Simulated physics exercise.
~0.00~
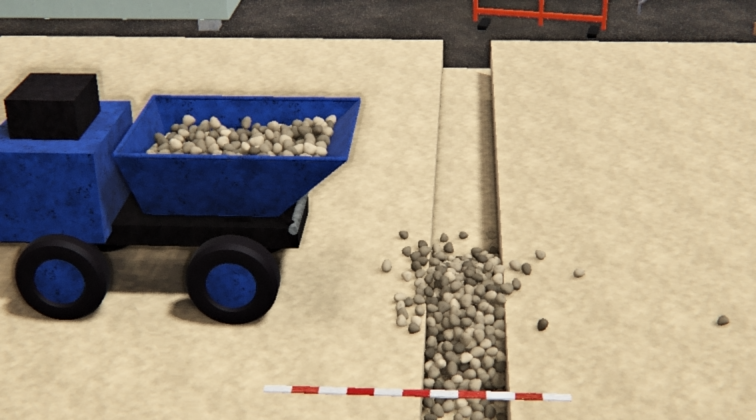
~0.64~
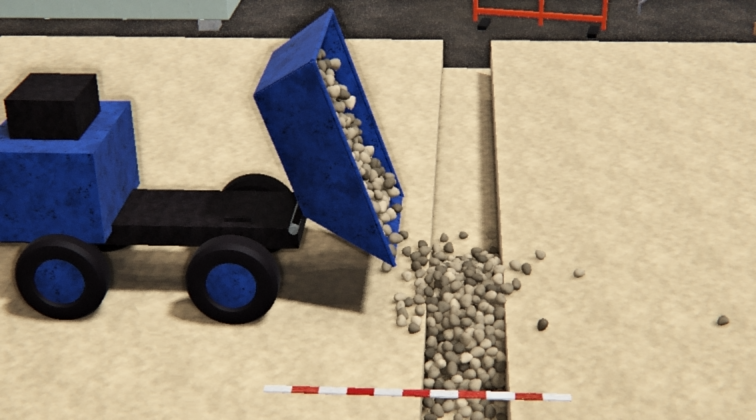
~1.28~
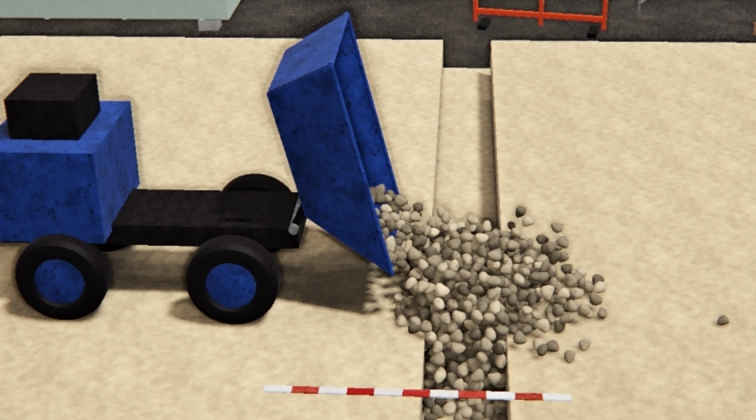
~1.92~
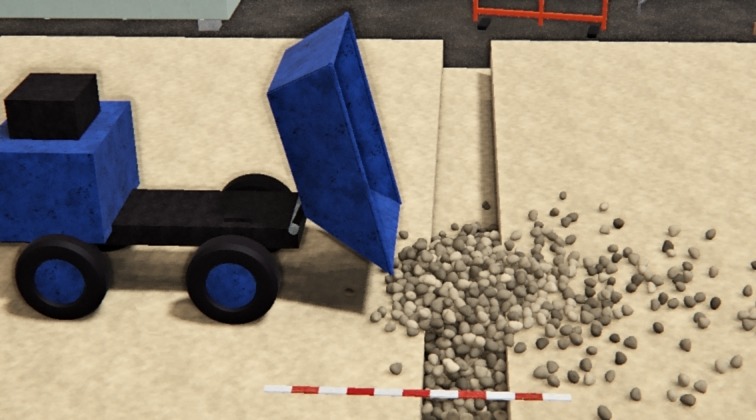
A blue dumper's skip tipped up steeply and poured its load of stones onto those already lying in the trench, and they heaped up over it and scattered to the right across the sandy ground, leaving the raised skip empty.
